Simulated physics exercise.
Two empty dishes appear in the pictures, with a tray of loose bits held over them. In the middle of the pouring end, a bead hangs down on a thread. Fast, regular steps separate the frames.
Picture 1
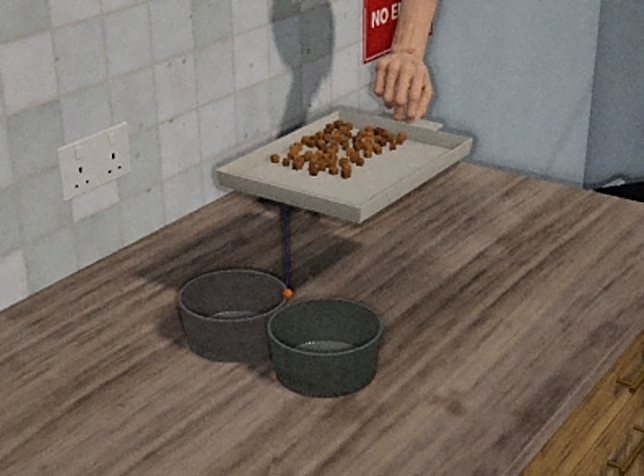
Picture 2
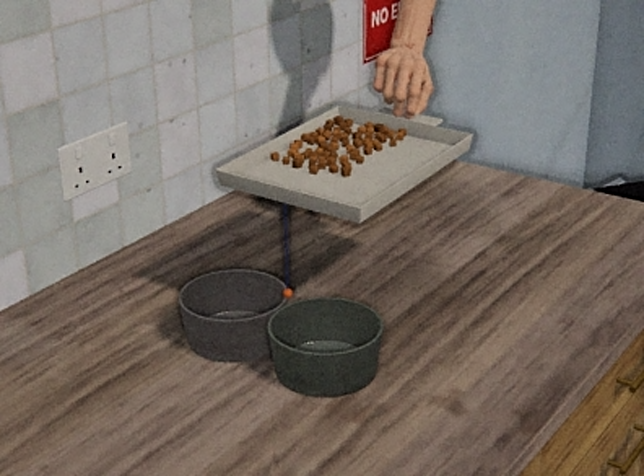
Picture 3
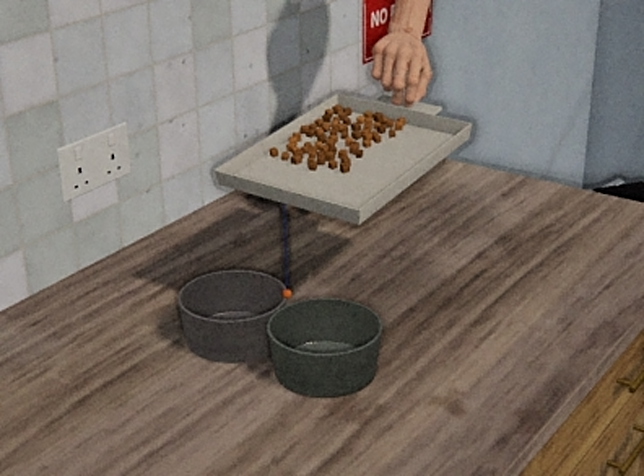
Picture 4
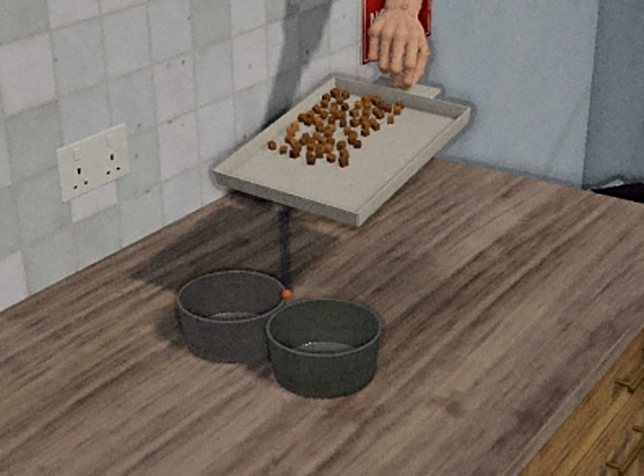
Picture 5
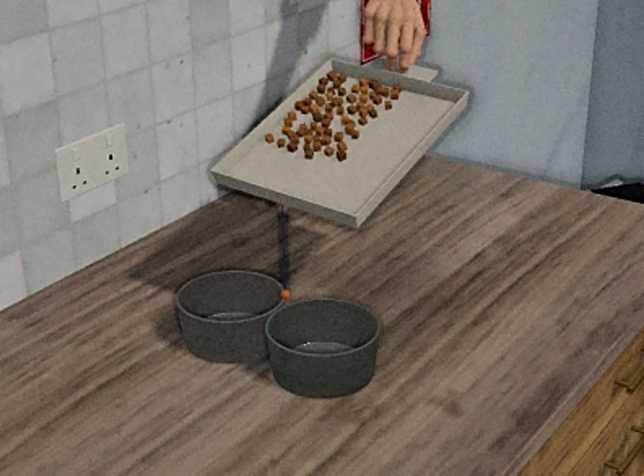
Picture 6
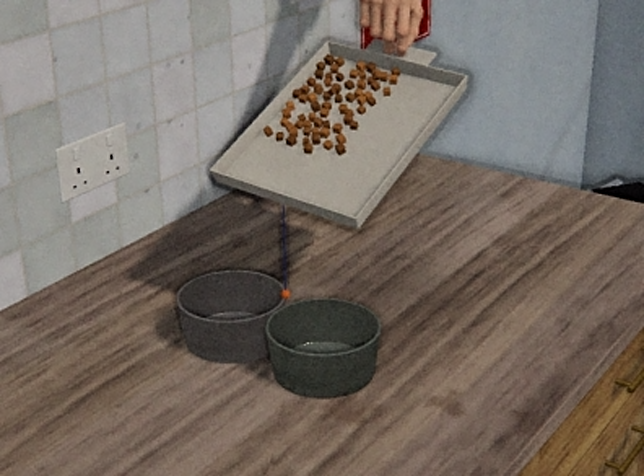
A hand steadily raises one end of a tray of brown lumps above two dishes.
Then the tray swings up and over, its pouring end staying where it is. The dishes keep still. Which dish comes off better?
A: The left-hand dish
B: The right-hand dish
Answer: B.
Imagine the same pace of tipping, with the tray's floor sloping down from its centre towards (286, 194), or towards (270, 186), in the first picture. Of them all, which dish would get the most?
Heading one: The dish placed left; heading two: The dish placed left.
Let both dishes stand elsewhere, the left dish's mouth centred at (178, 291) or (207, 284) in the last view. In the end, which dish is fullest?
Result for the first try: The dish on the right side; for the second: The dish on the right side.
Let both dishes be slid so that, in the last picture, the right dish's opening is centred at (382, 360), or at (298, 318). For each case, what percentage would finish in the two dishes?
Result: 80 % and 60 %.
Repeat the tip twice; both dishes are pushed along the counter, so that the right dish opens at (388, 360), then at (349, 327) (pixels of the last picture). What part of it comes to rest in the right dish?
It comes to near 20 per cent the first time and near 40 per cent the second time.
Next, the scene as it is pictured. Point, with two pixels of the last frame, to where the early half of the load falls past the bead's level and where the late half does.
Roughly at (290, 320) first, and then at (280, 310).
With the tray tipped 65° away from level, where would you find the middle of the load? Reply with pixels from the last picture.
Mark it at roughly (281, 186) in the final frame.
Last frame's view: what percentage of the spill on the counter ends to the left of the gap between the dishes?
I make it about 80 percent or so.
Just after the last frame, tray tipped steeply; almost all on the tray; just a few in the air.
A moment on, tray tipped past a quarter turn; roughly half on the tray; roughly a quarter in the right dish; about a tenth in the left dish; about a tenth outside both; about a tenth in the air.
Further on, tray tipped past a quarter turn; roughly half in the right dish; roughly a quarter in the left dish; roughly a quarter outside both.
When it is over, tray tipped past a quarter turn; roughly half in the right dish; roughly a quarter in the left dish; roughly a quarter outside both.
